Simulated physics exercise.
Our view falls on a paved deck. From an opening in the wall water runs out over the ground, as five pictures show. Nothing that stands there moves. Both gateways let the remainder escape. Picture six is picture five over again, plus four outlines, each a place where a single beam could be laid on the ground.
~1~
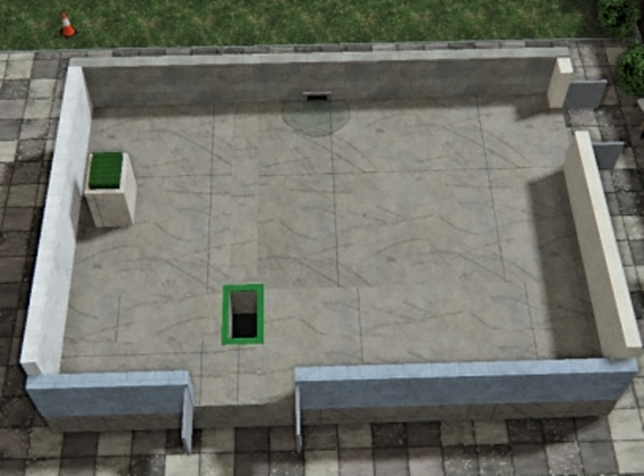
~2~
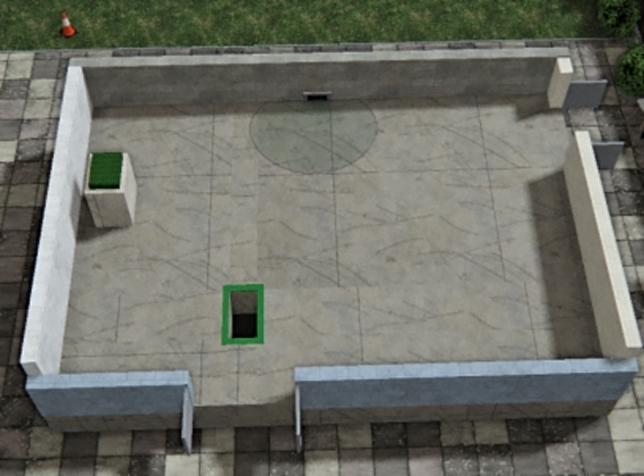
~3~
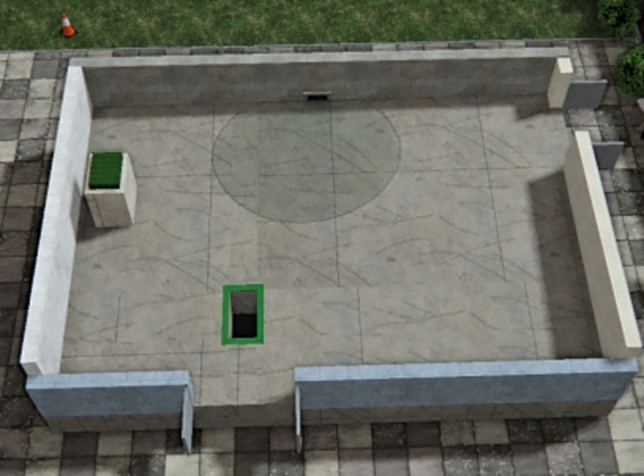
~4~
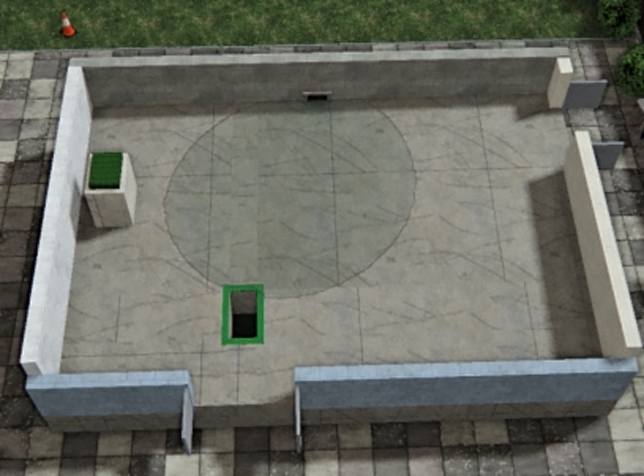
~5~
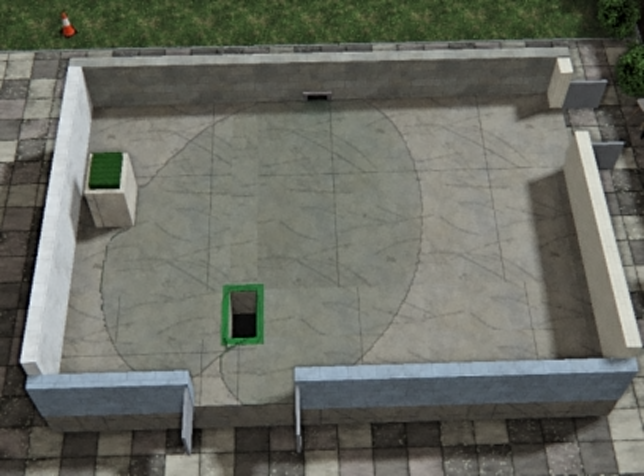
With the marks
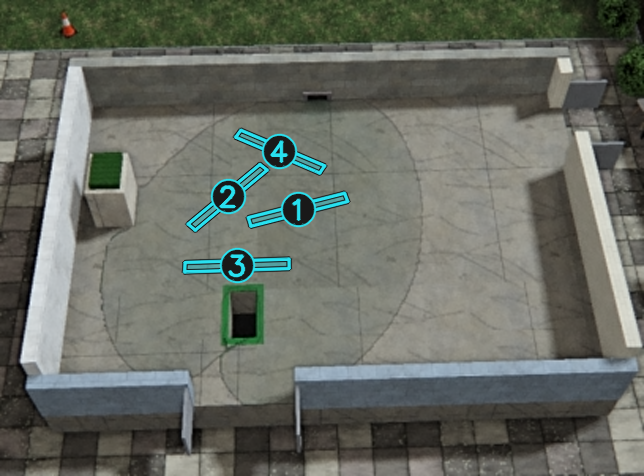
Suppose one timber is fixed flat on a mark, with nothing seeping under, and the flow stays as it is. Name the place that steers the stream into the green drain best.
Spot 2.
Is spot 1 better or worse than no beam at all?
It is worse.
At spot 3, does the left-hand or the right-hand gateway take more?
More leaves on the left.
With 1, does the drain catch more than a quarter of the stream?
No, it does not.
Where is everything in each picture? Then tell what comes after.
In the first frame, outfall at (317, 97); green drain at (243, 314); open gate at (245, 391); open gate at (556, 137); front seen at (312, 131), 2 % of the ground wet; green drain still dry.
In the second frame, front seen at (298, 168), 6 % of the ground wet; green drain still dry.
In the third frame, front seen at (303, 219), 14 % of the ground wet; green drain still dry.
In the fourth frame, front seen at (234, 285), 27 % of the ground wet; green drain still dry.
In the fifth frame, front seen at (123, 340), 44 % of the ground wet; green drain taking water.
On the marked copy, 1 from (249, 221) to (346, 197); 2 from (191, 227) to (263, 167); 3 from (184, 267) to (289, 263); 4 from (238, 133) to (322, 169).
With 1, about 11 % of the stream goes into the green drain, about 88 % out by the gates.
With 2, about 24 % of the stream goes into the green drain, about 74 % out by the gates.
With 3, about 11 % of the stream goes into the green drain, about 88 % out by the gates.
With 4, about 12 % of the stream goes into the green drain, about 82 % out by the gates.
